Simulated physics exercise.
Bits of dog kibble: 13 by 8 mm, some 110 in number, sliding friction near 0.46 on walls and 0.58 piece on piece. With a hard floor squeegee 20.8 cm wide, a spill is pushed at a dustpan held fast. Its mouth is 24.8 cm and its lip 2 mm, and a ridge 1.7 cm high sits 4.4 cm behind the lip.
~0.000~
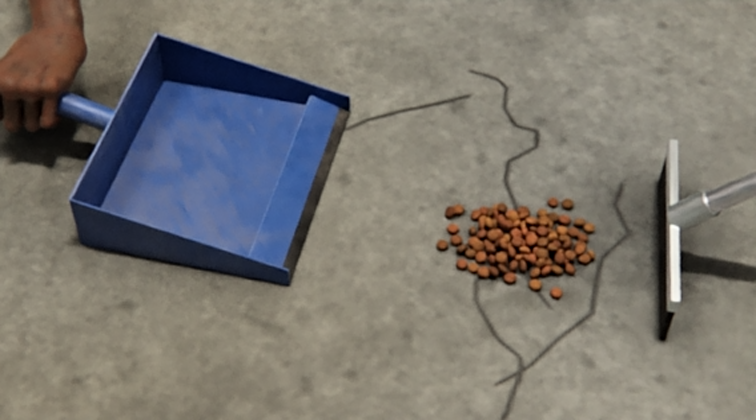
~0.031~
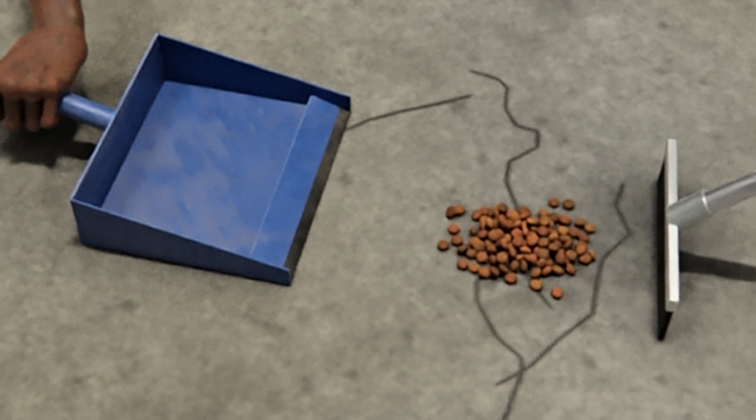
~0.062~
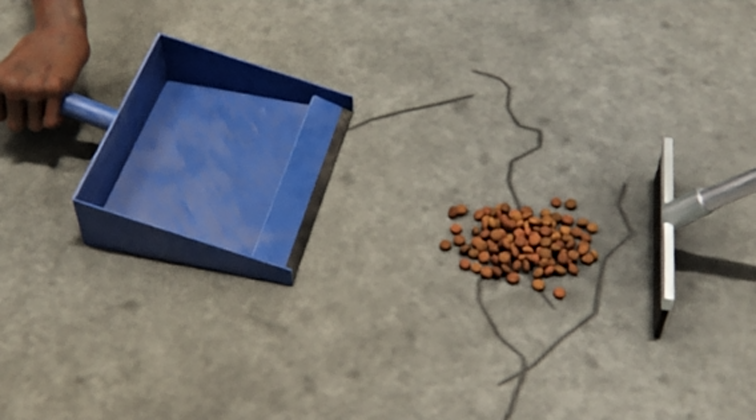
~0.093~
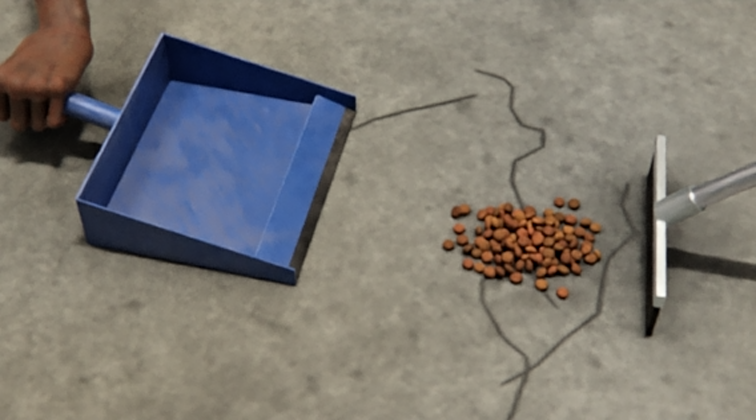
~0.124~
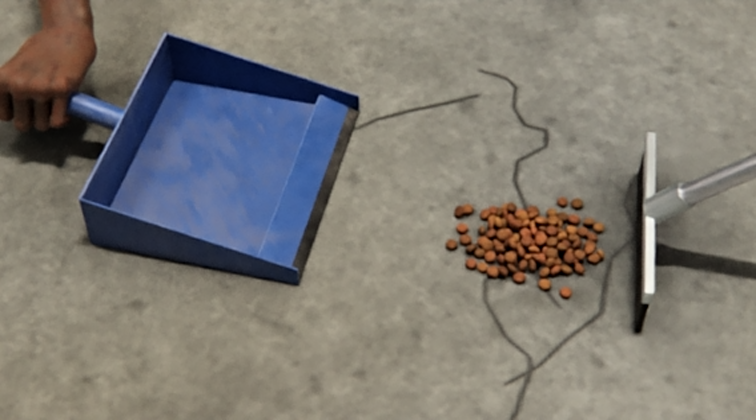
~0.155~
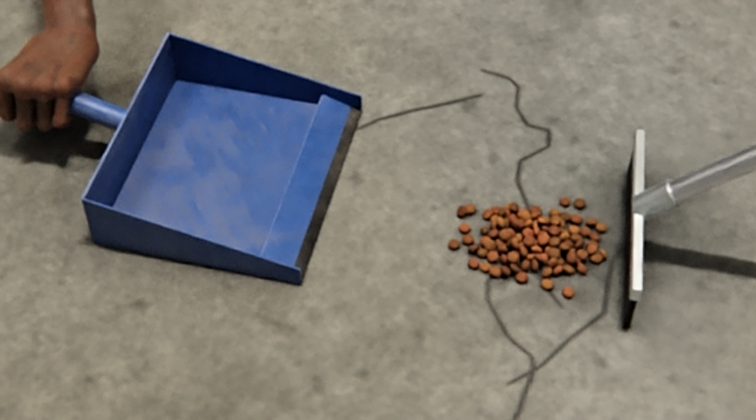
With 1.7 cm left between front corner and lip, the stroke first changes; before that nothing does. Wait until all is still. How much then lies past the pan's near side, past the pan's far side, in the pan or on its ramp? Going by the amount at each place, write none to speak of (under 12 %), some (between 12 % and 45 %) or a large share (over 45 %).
Near side: None to speak of, far side: None to speak of, pan: Some.
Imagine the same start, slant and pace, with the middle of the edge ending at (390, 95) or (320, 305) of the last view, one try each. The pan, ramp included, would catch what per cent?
Some 0 in a hundred and 15 in a hundred.
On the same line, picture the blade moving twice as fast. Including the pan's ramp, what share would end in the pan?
Then roughly 45 per cent.
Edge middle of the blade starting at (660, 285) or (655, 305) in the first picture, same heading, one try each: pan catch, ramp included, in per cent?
35 and 35 per cent, roughly.
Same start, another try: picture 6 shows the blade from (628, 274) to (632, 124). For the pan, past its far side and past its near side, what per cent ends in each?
You'd see pan at 5, far at 5 and near at 0.
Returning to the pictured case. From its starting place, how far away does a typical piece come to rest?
Median shift: Approx. 22 cm.
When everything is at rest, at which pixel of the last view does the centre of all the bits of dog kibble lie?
I'd say roughly (332, 199).
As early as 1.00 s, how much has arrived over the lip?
I'd put it near 35 per cent at that point.
Then, at 0.47 s, middle of the blade 17 cm from the lip; 0 % over the lip, far side 0 %, near side 0 %.
After 0.67 s, middle of the blade 8 cm from the lip; 0 % over the lip, far side 0 %, near side 0 %.
After 1.00 s, middle of the blade 3 cm from the lip; 35 % over the lip, far side 0 %, near side 0 %.
At rest (1.3 s), near side 0 %, far side 0 %, pan 35 %, in front of the lip or behind the blade 65 %.
